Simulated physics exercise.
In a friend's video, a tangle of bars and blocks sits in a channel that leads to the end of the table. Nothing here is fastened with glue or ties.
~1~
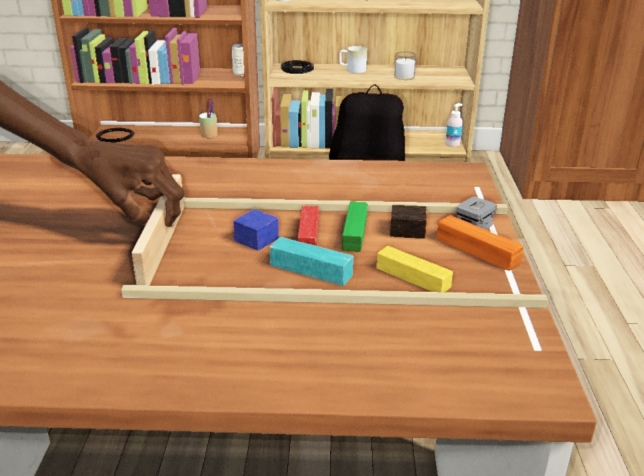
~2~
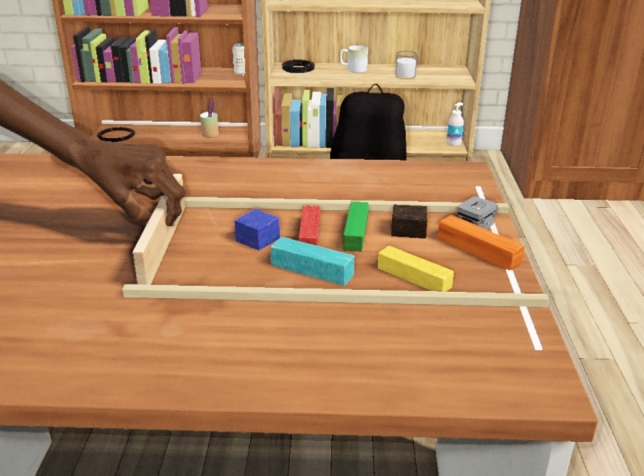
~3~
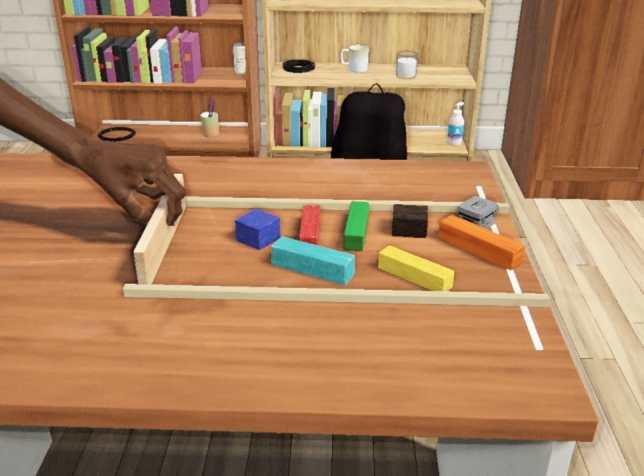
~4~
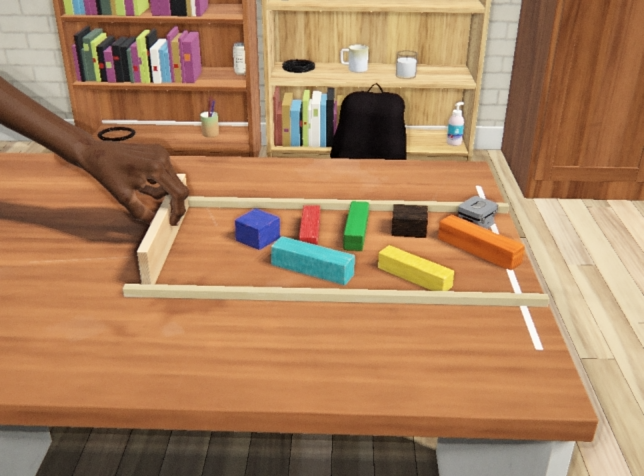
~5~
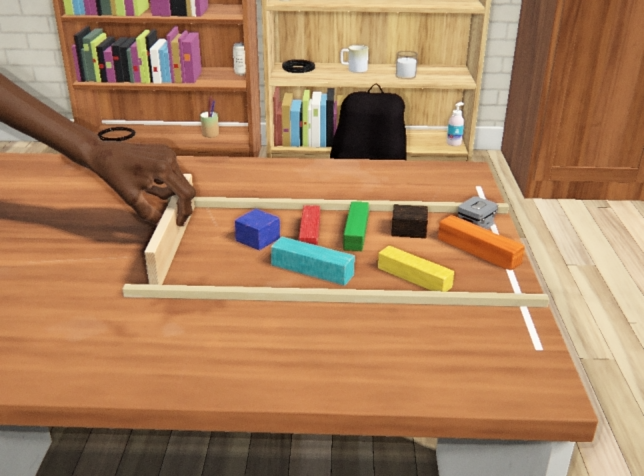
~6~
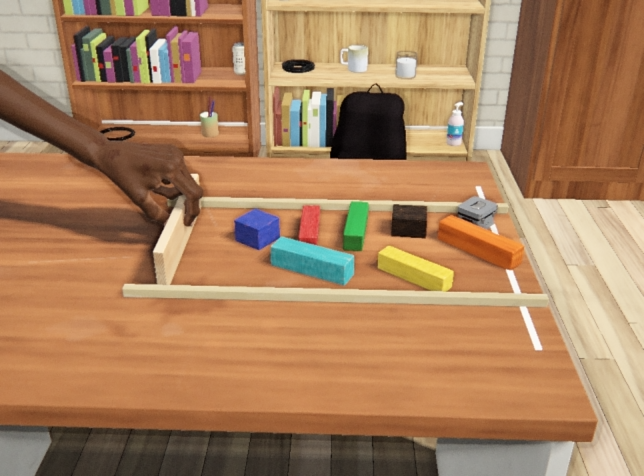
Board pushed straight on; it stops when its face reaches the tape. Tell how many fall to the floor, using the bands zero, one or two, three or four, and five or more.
After the push, five or more are missing from the table.
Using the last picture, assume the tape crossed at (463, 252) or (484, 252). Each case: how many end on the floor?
The first gives 3 and the second gives 4.
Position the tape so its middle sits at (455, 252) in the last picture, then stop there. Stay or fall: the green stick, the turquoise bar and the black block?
As for the green stick, it keeps its place; the turquoise bar keeps its place; the black block ends up falling.
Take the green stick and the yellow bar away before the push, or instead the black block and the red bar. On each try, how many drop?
The first removal gives 4, the second gives 5.
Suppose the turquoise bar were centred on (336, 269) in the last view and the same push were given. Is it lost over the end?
It comes down.
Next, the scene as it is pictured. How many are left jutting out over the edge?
1.
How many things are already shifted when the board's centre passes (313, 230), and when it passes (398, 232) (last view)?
I get 4 at the one place and 8 at the other.
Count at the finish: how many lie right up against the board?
Contact count: 1.
Soon after, none off yet; grey case at rest near (476, 215); orange stick at rest near (479, 242); black block at rest near (409, 221).
After that, none off yet; grey case displaced about its own width near (518, 214); orange stick displaced a little near (507, 246); black block displaced well along near (482, 217).
In the end, the number that fall off is five or more; gone, red bar, turquoise bar, green stick, yellow bar, black block, orange stick and grey case.
